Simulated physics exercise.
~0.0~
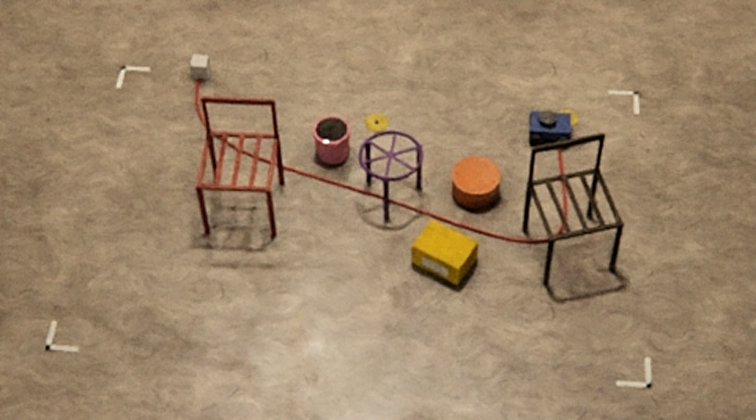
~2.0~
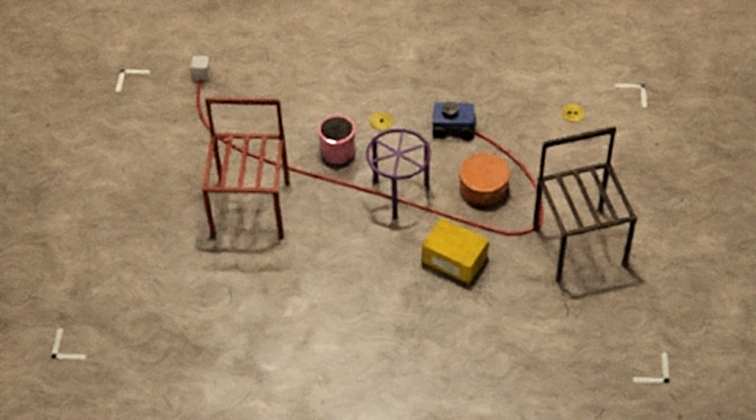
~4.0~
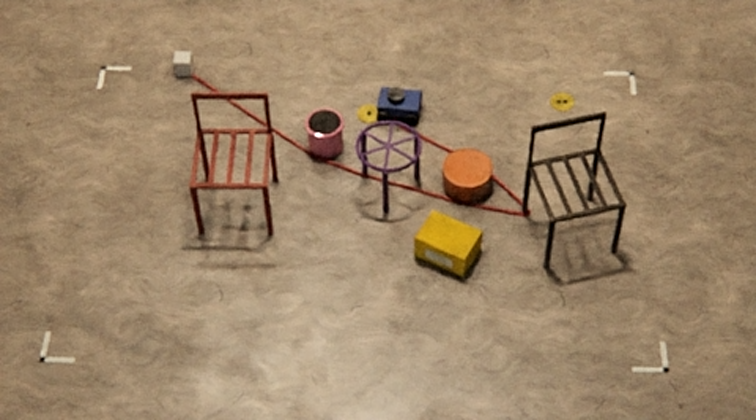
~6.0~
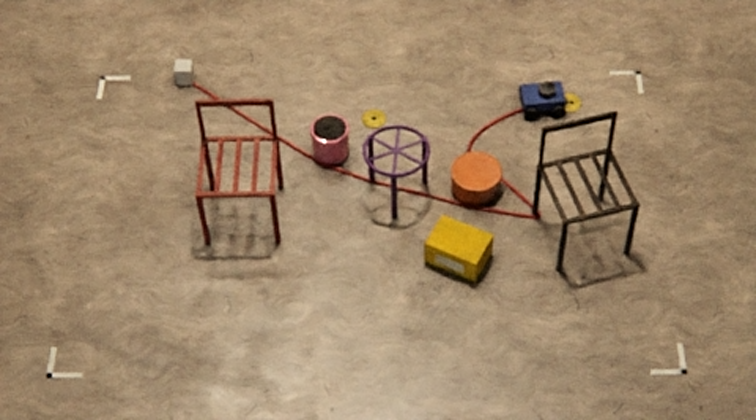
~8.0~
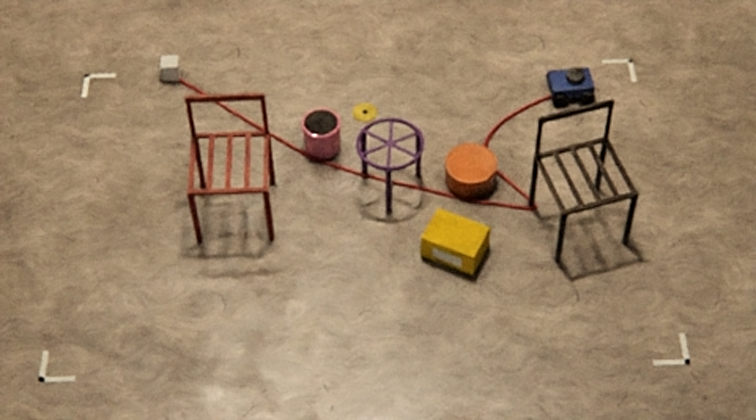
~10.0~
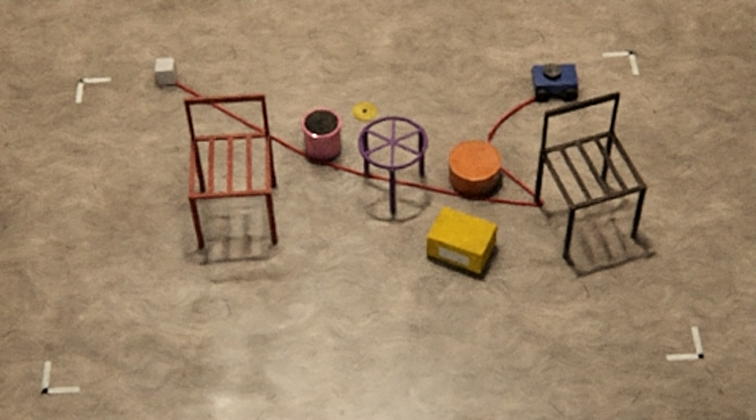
A small blue cart trailing a red lead moved left behind the orange bin toward the purple stool, then turned back right and stopped behind the black chair, with the lead bent around the bin and the chairs still standing.
